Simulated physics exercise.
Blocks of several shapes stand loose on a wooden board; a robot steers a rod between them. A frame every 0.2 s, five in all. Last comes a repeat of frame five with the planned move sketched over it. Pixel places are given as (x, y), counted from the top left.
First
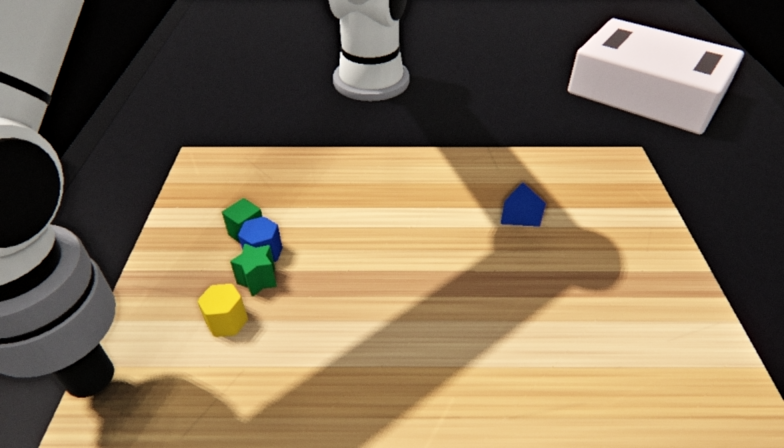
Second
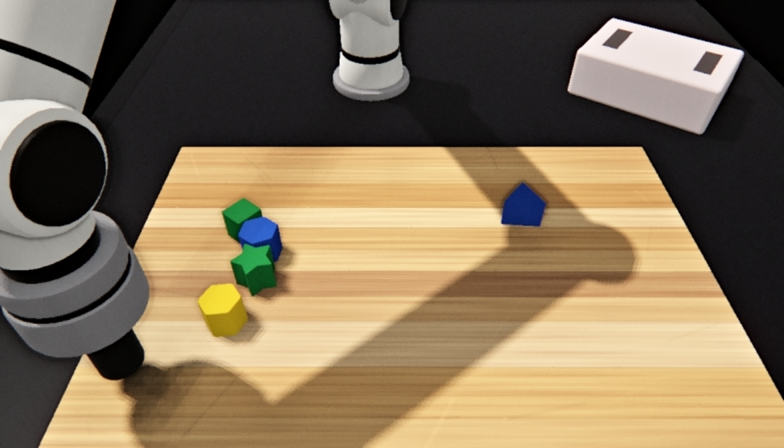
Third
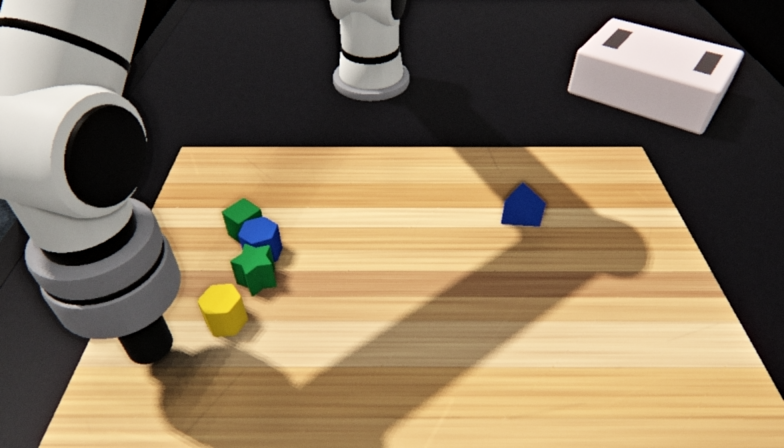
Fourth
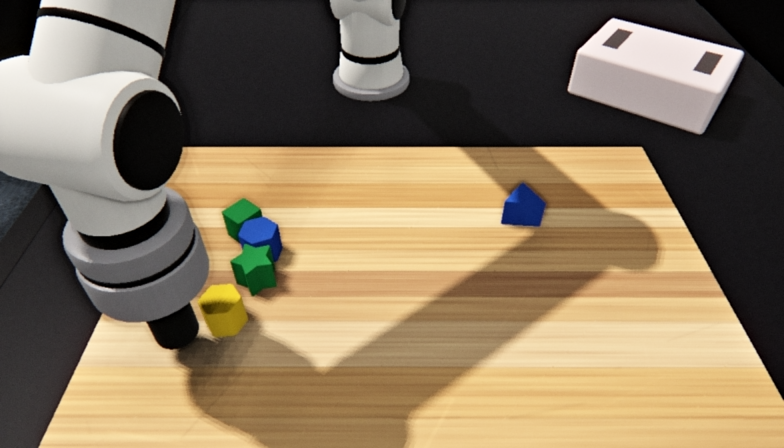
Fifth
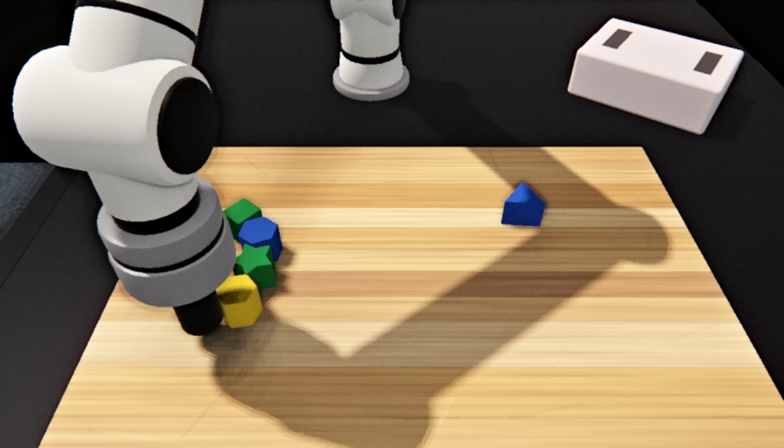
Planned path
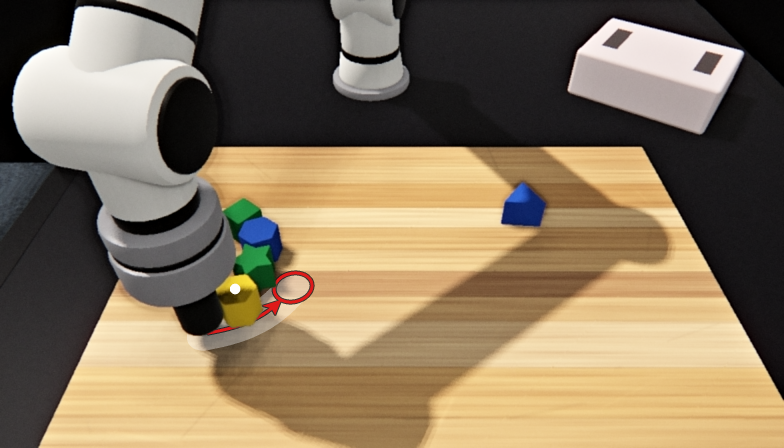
On a wooden board scattered with small colored blocks, a robot arm moved its black rod in from the left toward the yellow block, then nudged it slightly right beside the green star.
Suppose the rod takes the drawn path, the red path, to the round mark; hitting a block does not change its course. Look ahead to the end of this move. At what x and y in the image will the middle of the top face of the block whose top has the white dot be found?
The top centre is at (325, 251).
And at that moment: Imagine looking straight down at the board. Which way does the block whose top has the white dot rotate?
Spins clockwise.
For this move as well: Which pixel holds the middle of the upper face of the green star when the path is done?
In the picture, that point is around (286, 239).
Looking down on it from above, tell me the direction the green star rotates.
The sense of turning is anti-clockwise.
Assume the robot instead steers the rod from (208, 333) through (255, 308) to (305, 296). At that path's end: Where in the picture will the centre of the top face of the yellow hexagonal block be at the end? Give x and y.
Its top centre lands on (335, 258).
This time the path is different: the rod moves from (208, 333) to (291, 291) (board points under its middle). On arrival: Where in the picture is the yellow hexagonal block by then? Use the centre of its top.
The answer is (324, 259).
Path on the board, from (208, 333) over (242, 324) and (272, 308) to (293, 287); the dot is on the yellow hexagonal block.
The first path, step by step. Halfway along, rod at (254, 303); yellow hexagonal block at (286, 275); green star at (274, 252), turned 65° anticlockwise.
At the end, rod at (290, 273); yellow hexagonal block at (325, 251), turned 25° clockwise; green star at (286, 239), turned 130° anticlockwise; blue hexagonal block at (258, 227).
